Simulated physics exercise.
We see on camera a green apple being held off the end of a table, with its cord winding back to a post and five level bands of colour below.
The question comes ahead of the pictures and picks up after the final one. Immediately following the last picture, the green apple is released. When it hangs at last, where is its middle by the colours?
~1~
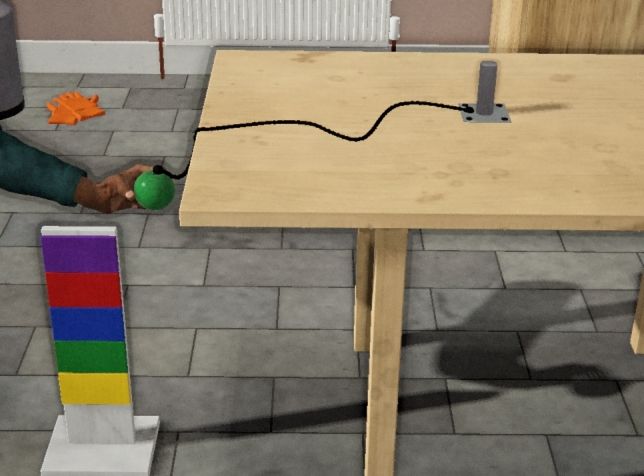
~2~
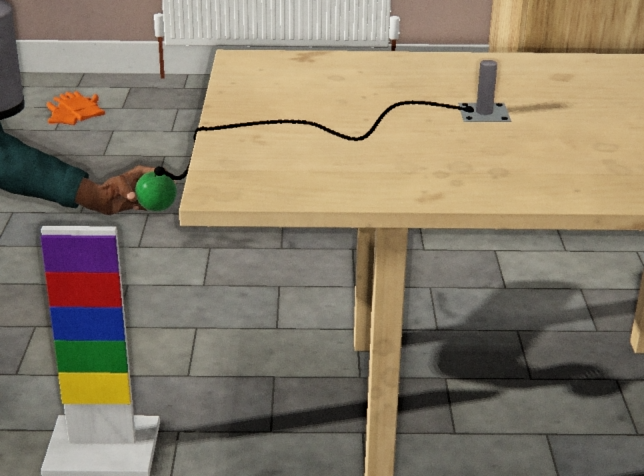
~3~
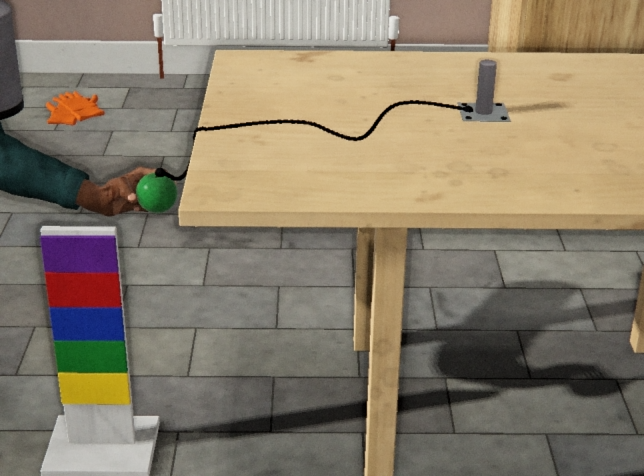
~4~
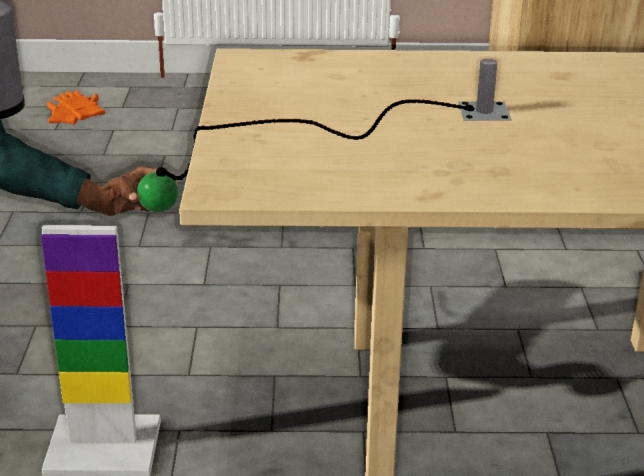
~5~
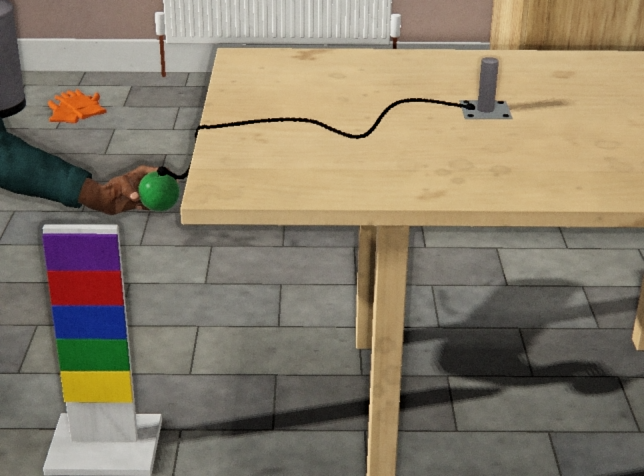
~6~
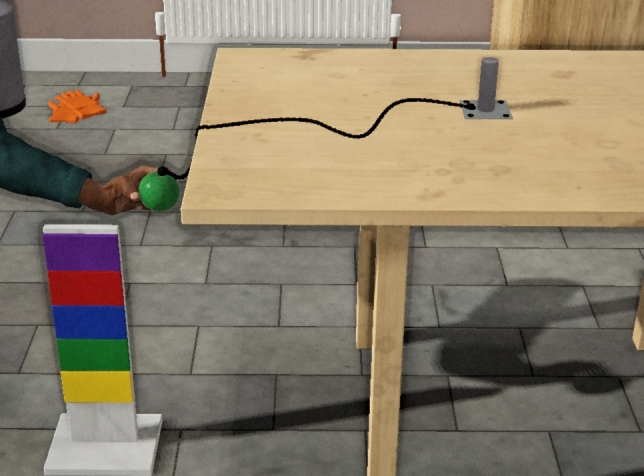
By the colours, at red.
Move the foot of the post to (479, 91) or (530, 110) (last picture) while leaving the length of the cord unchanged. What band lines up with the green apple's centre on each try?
One after the other, red; purple.
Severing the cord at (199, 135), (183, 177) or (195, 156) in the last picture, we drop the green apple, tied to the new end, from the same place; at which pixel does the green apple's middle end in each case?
Approximate pixels, cut by cut: (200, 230); (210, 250); (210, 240).
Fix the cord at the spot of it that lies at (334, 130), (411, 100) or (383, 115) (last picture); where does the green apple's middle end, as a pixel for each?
In order of the tries: About (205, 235), then (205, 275), then (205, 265).
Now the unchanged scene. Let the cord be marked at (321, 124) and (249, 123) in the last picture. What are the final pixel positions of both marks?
Final spots: (248, 114), then (202, 145).
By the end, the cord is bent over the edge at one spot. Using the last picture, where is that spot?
You'd find it at roughly (276, 120).
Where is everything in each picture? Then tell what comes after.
In the first frame, green apple (154, 190); purple (80, 255); red (84, 291); blue (87, 325); green (91, 358); yellow (94, 390).
In the second frame, green apple (156, 191); cord through (436, 105) (383, 115) (344, 137) (281, 122) (201, 132).
In the third frame, green apple (157, 192).
In the fourth frame, green apple (158, 192); cord through (436, 103) (383, 114) (344, 136) (282, 121) (201, 131).
In the fifth frame, green apple (159, 191).
In the sixth frame, green apple (160, 191); cord through (437, 102) (384, 113) (345, 135) (283, 120) (202, 130).
A little later, apple near (215, 278); level with red.
Next, apple near (202, 262); level with red.
When it is over, apple near (206, 272); level with red. Its centre hangs level with the red band.
